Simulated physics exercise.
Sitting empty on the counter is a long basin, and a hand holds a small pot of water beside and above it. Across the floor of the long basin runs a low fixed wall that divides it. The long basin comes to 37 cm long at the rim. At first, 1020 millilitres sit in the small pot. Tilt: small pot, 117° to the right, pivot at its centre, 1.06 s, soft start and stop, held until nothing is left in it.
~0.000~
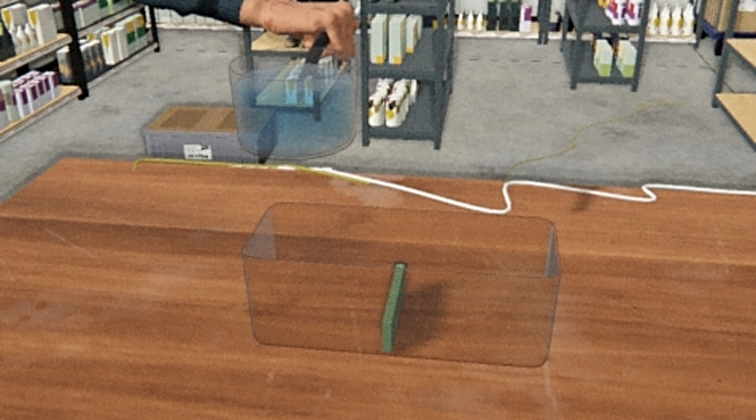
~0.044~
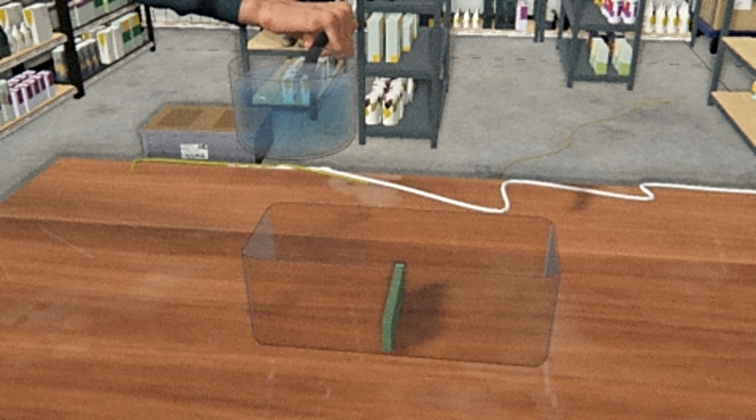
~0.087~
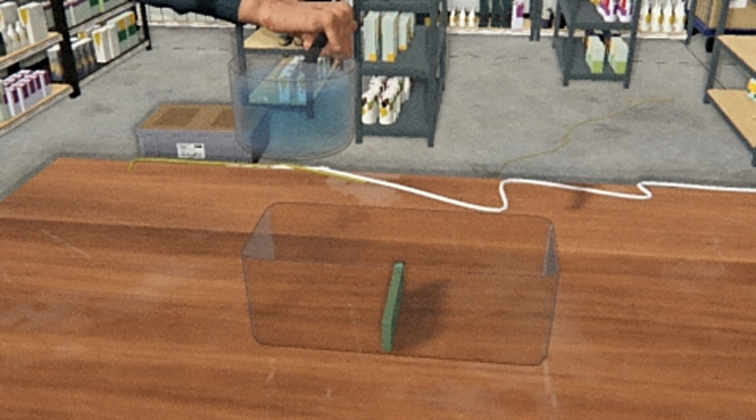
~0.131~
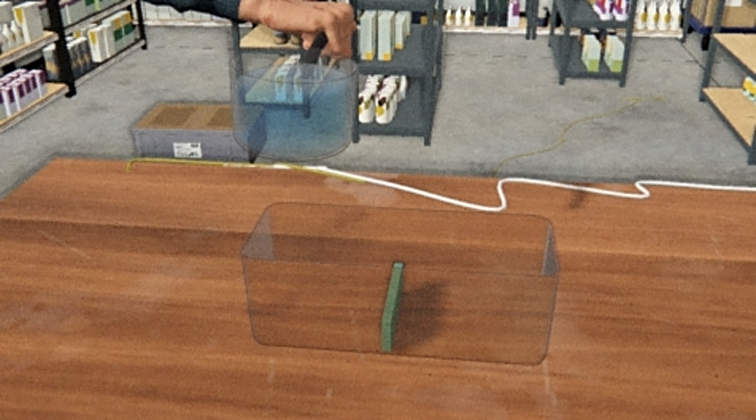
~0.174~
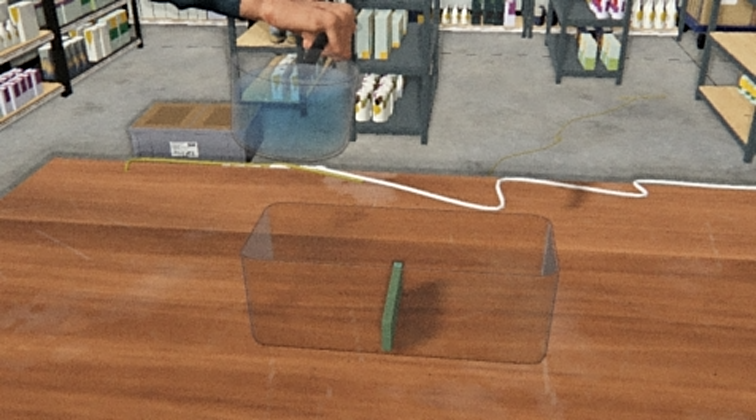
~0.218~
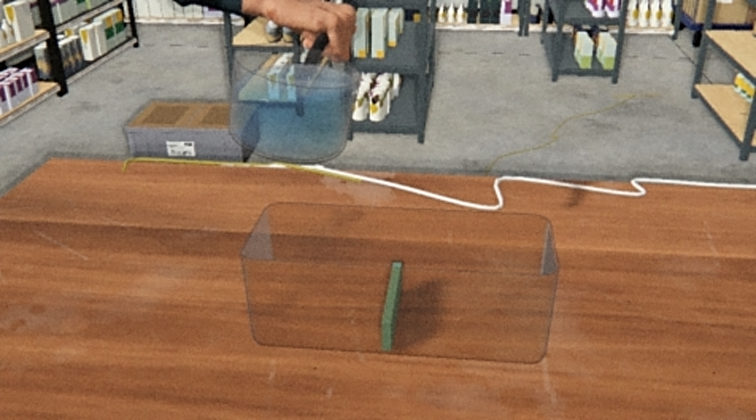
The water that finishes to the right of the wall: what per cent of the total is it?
It is about 72 per cent of the total.
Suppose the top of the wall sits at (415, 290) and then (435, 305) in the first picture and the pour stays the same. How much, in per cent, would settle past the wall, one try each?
Respectively 55 and 40 %.
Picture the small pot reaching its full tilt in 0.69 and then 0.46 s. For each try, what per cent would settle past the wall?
Try 1: 65 %; try 2: 50 %.
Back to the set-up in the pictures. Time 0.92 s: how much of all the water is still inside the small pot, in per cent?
9 %.
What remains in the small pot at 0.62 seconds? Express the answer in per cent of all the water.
Near 62 in a hundred.
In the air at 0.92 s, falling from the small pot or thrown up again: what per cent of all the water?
About 12 per cent.
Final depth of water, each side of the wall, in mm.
On the left it stands about 12 mm, on the right about 28 mm.
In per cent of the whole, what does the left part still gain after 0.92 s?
About 18 percent.
Then, 0.62 s in, the tilt is 74° and 62 per cent is still to pour, 1 is left of the wall and 6 right of it.
Then, 0.92 s in, the tilt is 112° and 9 per cent is still to pour, 10 is left of the wall and 69 right of it.
Then, 1.22 s in, the tilt is 117° and 0 per cent is still to pour, 25 is left of the wall and 74 right of it.
Then, 1.56 s in, the tilt is 117° and 0 per cent is still to pour, 28 is left of the wall and 72 right of it.
Finally, 28 per cent lies left of the wall, 72 right of it and 1 outside.
